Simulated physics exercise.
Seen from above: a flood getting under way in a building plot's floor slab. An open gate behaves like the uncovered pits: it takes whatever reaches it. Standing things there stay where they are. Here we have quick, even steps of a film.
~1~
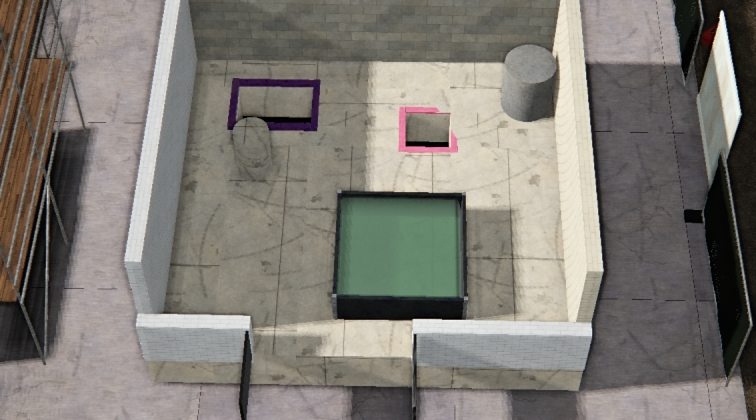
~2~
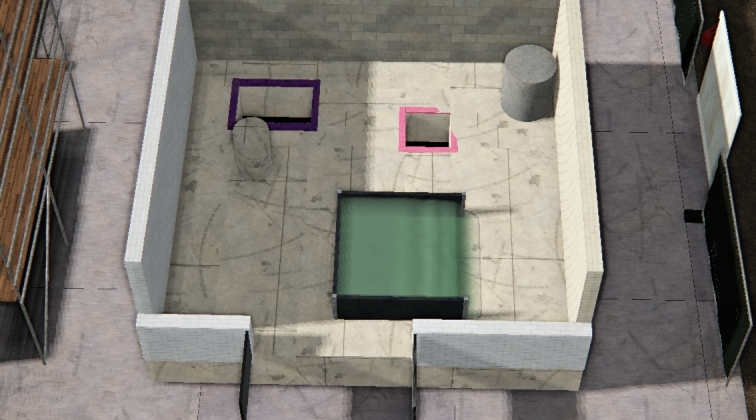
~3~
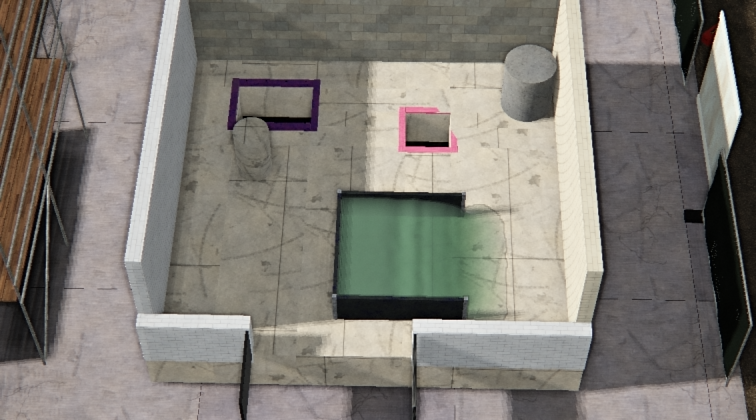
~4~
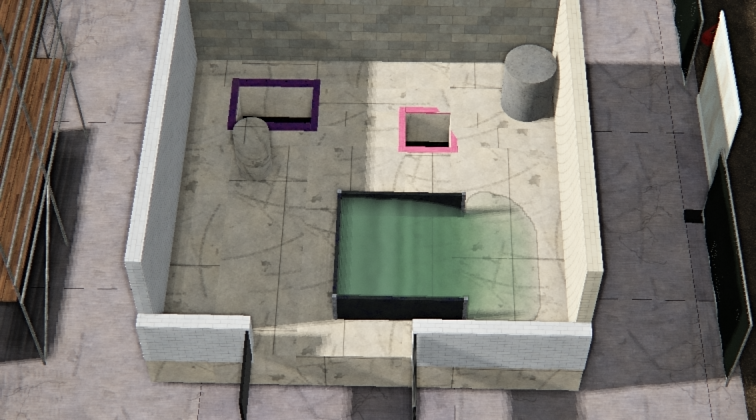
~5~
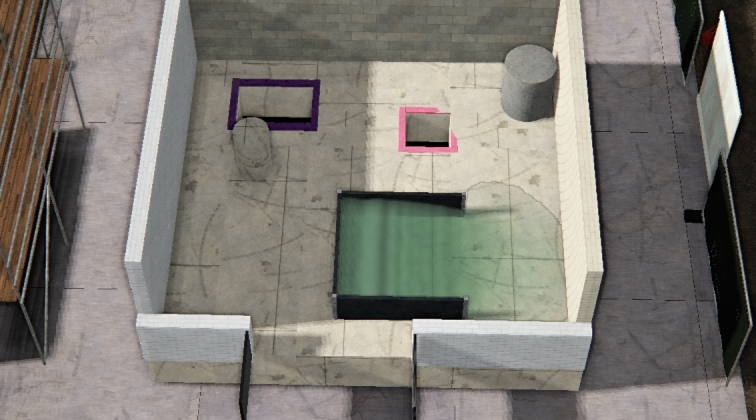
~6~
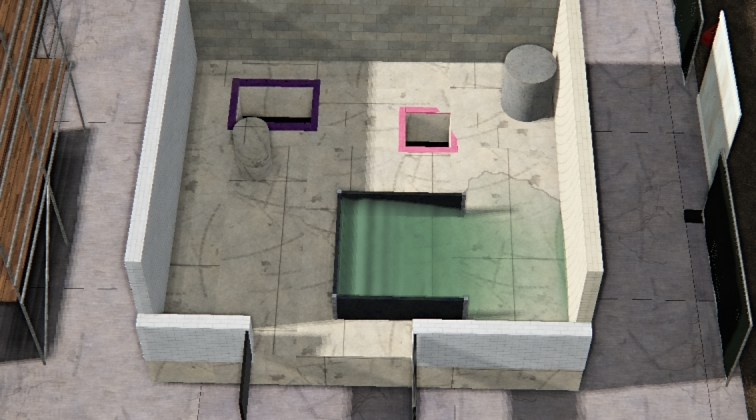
A square tank of green water sits in the lower middle of a walled floor slab on a building plot, seen from above. Behind it are a purple-edged rectangular pit at left, a smaller pink-edged one near the centre, and a grey cylinder at right. The tank's right side opens and green water pours out rightward, fanning across the pale floor to the right wall, while the camera stays still.
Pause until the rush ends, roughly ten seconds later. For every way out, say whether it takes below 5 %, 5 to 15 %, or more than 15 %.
My prediction: The gate lands in the middle band - five to fifteen per cent; the purple pit lands in the bottom band - below five per cent; the pink pit lands in the top band - past fifteen per cent.
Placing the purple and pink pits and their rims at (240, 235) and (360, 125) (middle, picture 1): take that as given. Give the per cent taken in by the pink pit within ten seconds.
Roughly 12 per cent ends up in the pink pit.
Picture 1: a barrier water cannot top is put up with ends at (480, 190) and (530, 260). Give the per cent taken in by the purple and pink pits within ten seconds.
Purple 0 %, pink 10 %.
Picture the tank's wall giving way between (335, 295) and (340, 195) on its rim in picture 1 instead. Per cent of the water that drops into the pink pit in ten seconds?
For pink, it comes to 8 percent.
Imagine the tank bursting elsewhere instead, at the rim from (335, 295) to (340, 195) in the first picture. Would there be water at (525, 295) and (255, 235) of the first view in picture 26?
Lab note, in order - left bare; inundated.
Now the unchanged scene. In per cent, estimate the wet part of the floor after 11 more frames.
Roughly 20 per cent.
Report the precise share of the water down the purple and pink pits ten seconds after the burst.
In the order asked: 0 percent and 20 percent.
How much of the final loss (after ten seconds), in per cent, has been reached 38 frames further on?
Close to 65 per cent.
A moment on, water covers 15 % of the floor; the gate 0 %, the purple pit 0 %, the pink pit 0 %.
Next, water covers 20 % of the floor; the gate 0 %, the purple pit 0 %, the pink pit 0 %.
Then, water covers 40 % of the floor; the gate 1 %, the purple pit 0 %, the pink pit 2 %.
Later, water covers 60 % of the floor; the gate 7 %, the purple pit 0 %, the pink pit 13 %.
In the end, water covers 85 % of the floor; the gate 10 %, the purple pit 0 %, the pink pit 21 %.
